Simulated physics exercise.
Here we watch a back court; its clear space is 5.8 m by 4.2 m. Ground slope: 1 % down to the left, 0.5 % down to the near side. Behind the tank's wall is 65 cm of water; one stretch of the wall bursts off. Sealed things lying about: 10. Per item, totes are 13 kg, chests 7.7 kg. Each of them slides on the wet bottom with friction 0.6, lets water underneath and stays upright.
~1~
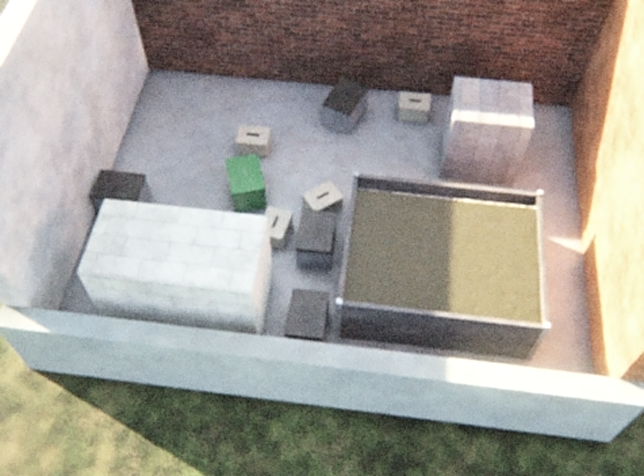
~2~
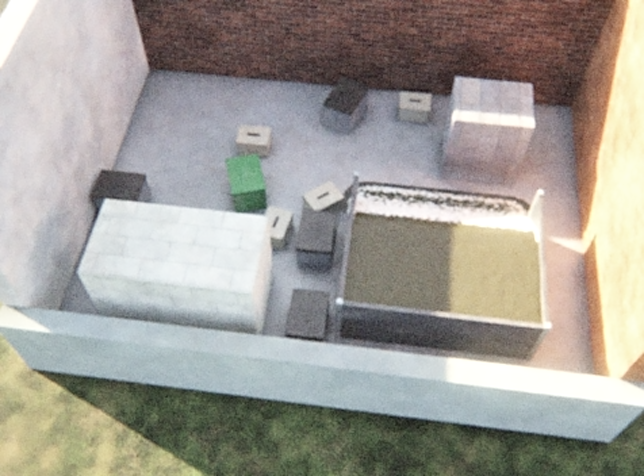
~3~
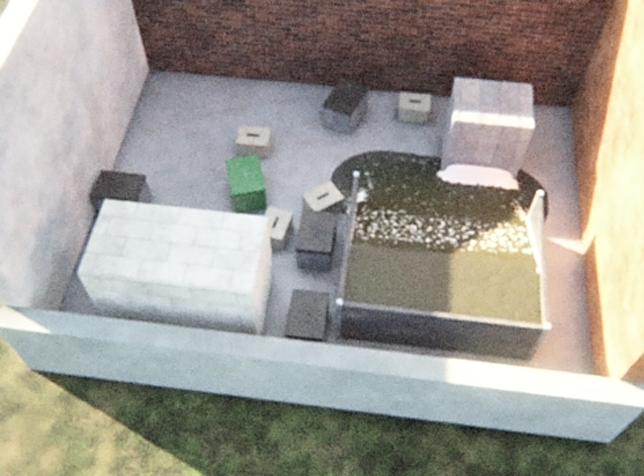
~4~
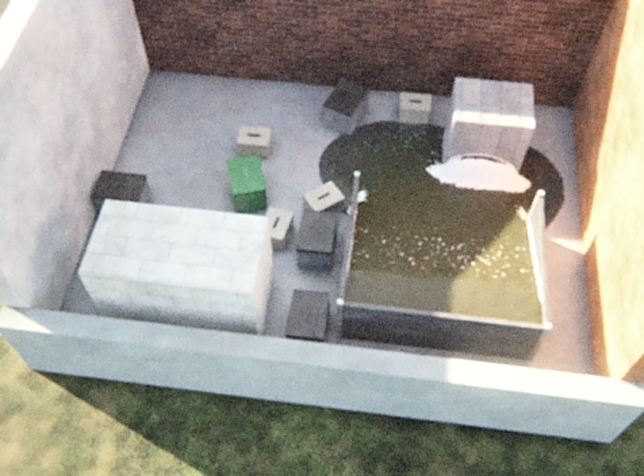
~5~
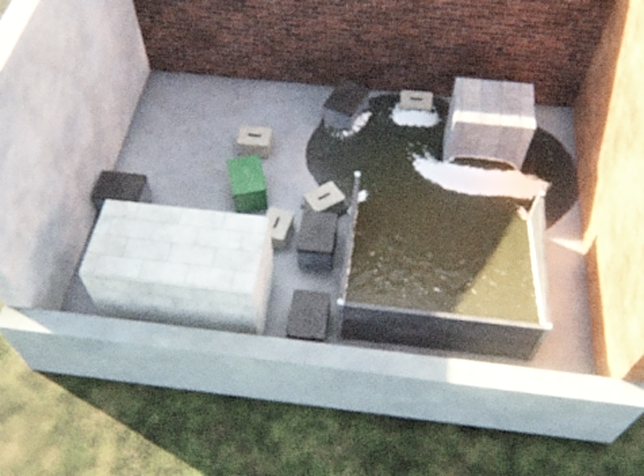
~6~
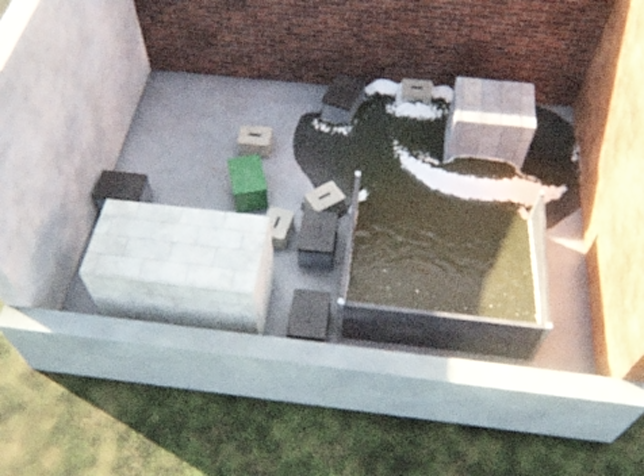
In a walled back court, the far side of a tank of murky water bursts off, and water pours out, spreading across the ground around a pale block and reaching nearby boxes, which barely move, while the green chest stays still.
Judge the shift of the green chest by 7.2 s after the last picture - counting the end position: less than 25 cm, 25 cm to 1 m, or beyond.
It will cover a modest distance.
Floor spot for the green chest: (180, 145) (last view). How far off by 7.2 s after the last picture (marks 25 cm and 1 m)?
From that spot, it is pushed a bit.
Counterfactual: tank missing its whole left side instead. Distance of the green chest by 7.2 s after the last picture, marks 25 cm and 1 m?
Outcome for the green chest: It is borne far off.
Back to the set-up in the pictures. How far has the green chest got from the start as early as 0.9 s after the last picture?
Close to 0 cm.
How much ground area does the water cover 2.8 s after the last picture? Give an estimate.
About 19 m2.
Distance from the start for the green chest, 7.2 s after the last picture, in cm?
About 50 cm.
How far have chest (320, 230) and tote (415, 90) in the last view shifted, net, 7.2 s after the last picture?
100 cm and 150 cm, respectively.
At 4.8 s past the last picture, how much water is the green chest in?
10 cm, roughly.
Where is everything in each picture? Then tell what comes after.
In the first frame, the green chest at (245, 174) rests on the ground; water covers 3.1 m2; 0 of 10 have shifted.
In the second frame, the green chest at (246, 174), on the bottom; 4.3 m2 under water; 0 of 10 have shifted.
In the third frame, the green chest at (245, 174), on the bottom; 5.4 m2 under water; 0 of 10 have shifted.
In the fourth frame, the green chest at (246, 174), on the bottom; 6.5 m2 under water; 0 of 10 have shifted.
In the fifth frame, the green chest at (247, 174), on the bottom; water covers 7.7 m2; 0 of 10 have shifted.
In the sixth frame, the green chest at (247, 174) rests on the ground; 8.7 m2 under water; 2 of 10 have shifted.
Then, 0.9 s after the last picture the green chest is near (247, 174), 0.0 m from its start, aground; 1 afloat.
Then, 2.8 s after the last picture the green chest is near (247, 174), 0.0 m from its start, aground; 1 afloat.
Then, 4.8 s after the last picture the green chest is near (203, 176), 0.5 m from its start, afloat; 6 afloat.
Then, 7.2 s after the last picture the green chest is near (220, 195), 0.5 m from its start, afloat; 7 afloat.
